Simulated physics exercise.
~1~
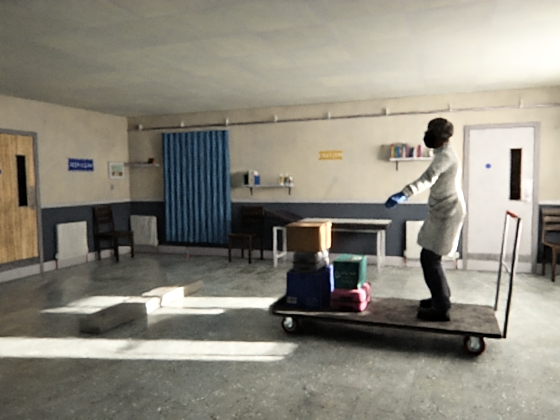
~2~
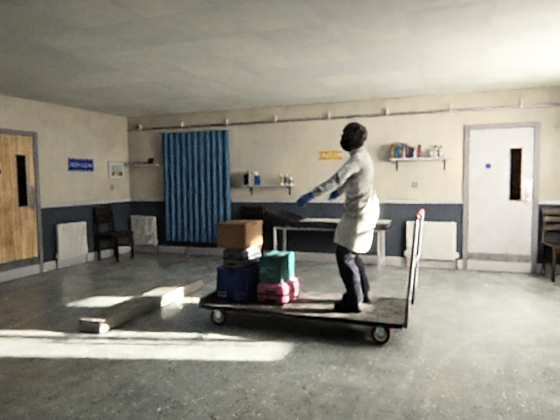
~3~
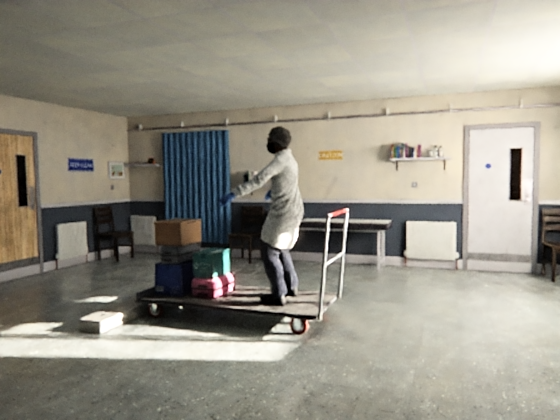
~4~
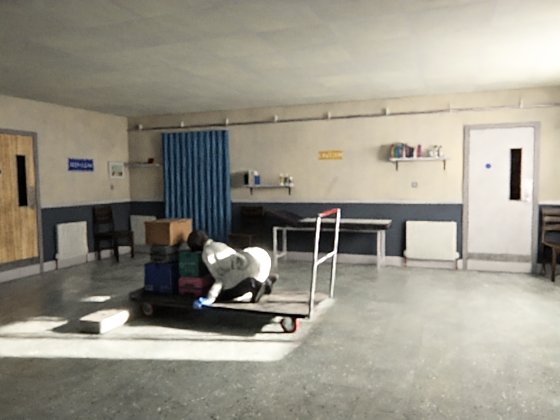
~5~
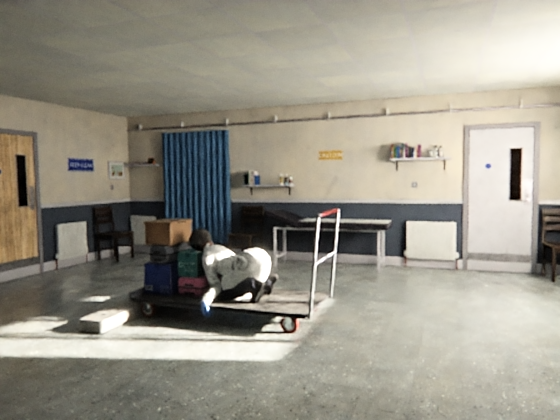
In a sunlit room with blue curtains, a trolley carrying a standing worker in a pale coat and some stacked luggage rolled left to a low beam and stopped; the worker folded down behind the load, and everything stayed on the platform.
